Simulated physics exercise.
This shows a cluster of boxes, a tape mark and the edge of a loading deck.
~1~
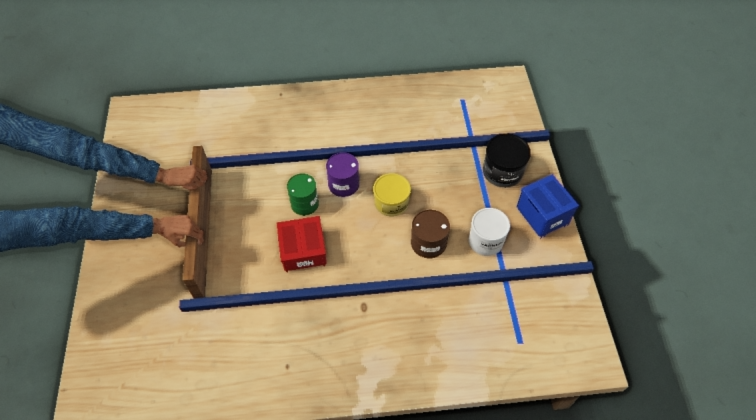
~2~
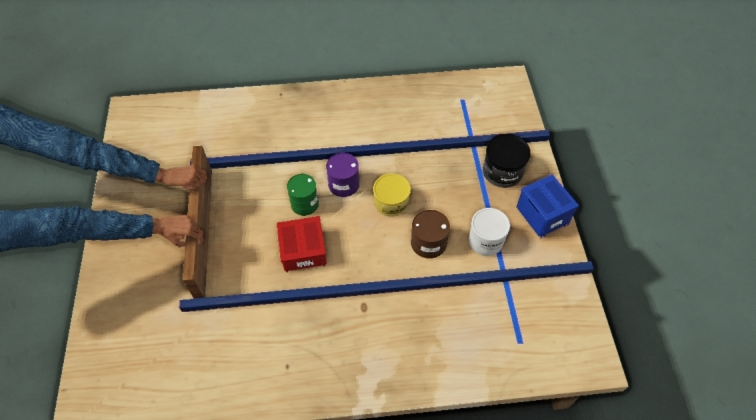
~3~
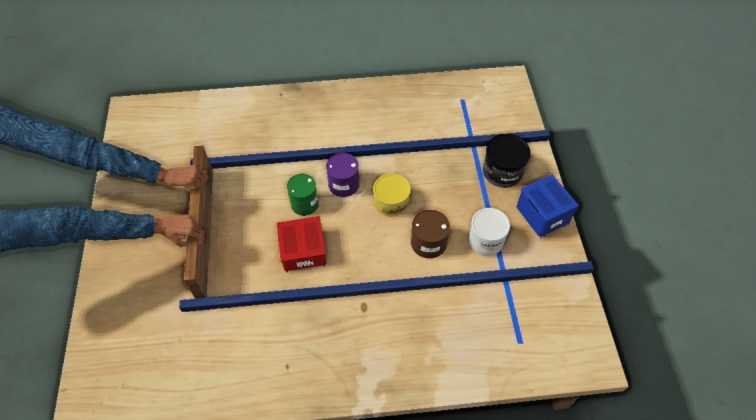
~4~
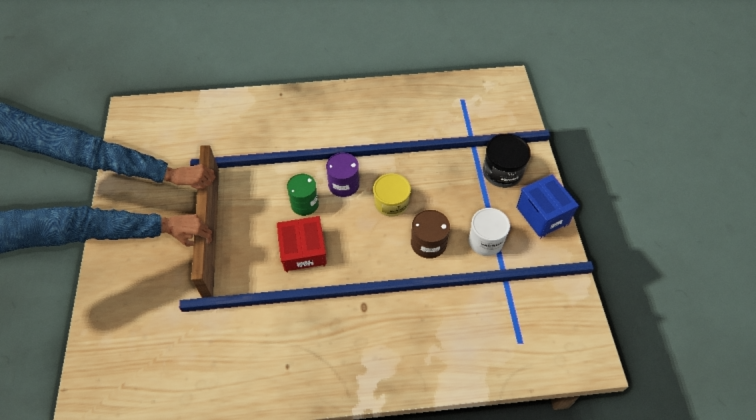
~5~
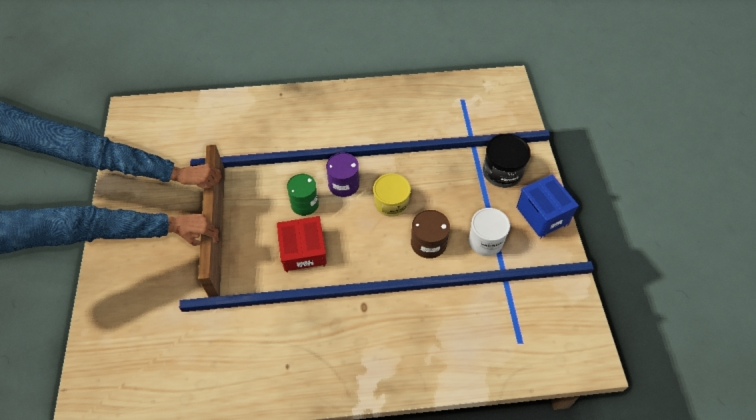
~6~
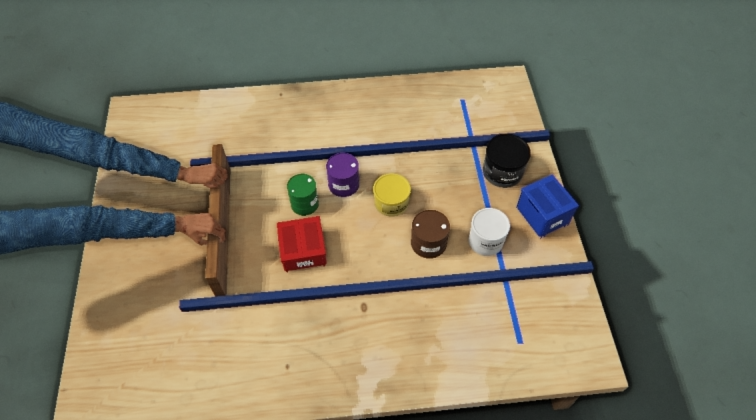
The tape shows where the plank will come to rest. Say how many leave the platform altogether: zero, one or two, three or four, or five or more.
In the end the number that fall off is one or two.
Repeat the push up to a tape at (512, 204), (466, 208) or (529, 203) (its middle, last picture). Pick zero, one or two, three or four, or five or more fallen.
One after another: Either three or four; zero; 5 or more.
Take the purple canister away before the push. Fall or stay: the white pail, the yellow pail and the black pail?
The white pail comes down, the yellow pail stays on, the black pail stays on.
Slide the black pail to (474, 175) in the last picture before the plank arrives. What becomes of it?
It does not fall.
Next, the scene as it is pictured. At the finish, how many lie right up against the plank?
That makes 3.
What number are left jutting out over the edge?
1 of them.
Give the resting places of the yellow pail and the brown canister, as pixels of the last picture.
The yellow pail stops around (532, 193); the brown canister around (561, 231).
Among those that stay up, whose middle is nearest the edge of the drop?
That is the blue tote.
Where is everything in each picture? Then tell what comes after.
Blue tote (546, 207); black pail (506, 161); white pail (488, 233); plank (199, 220); tape (488, 206), in the first picture.
Black pail (506, 161); yellow pail (392, 195), in the second picture.
White pail (488, 233); plank (200, 220), in the third picture.
Blue tote (546, 207); purple canister (343, 175), in the fourth picture.
Black pail (506, 161); green canister (303, 195), in the fifth picture.
Blue tote (546, 207); black pail (506, 161); white pail (488, 233); plank (219, 218); tape (488, 206), in the sixth picture.
Early on, none off yet; blue tote at rest near (546, 207); black pail at rest near (506, 161); white pail at rest near (488, 233).
Finally, the number that fall off is one or two; lost, white pail.
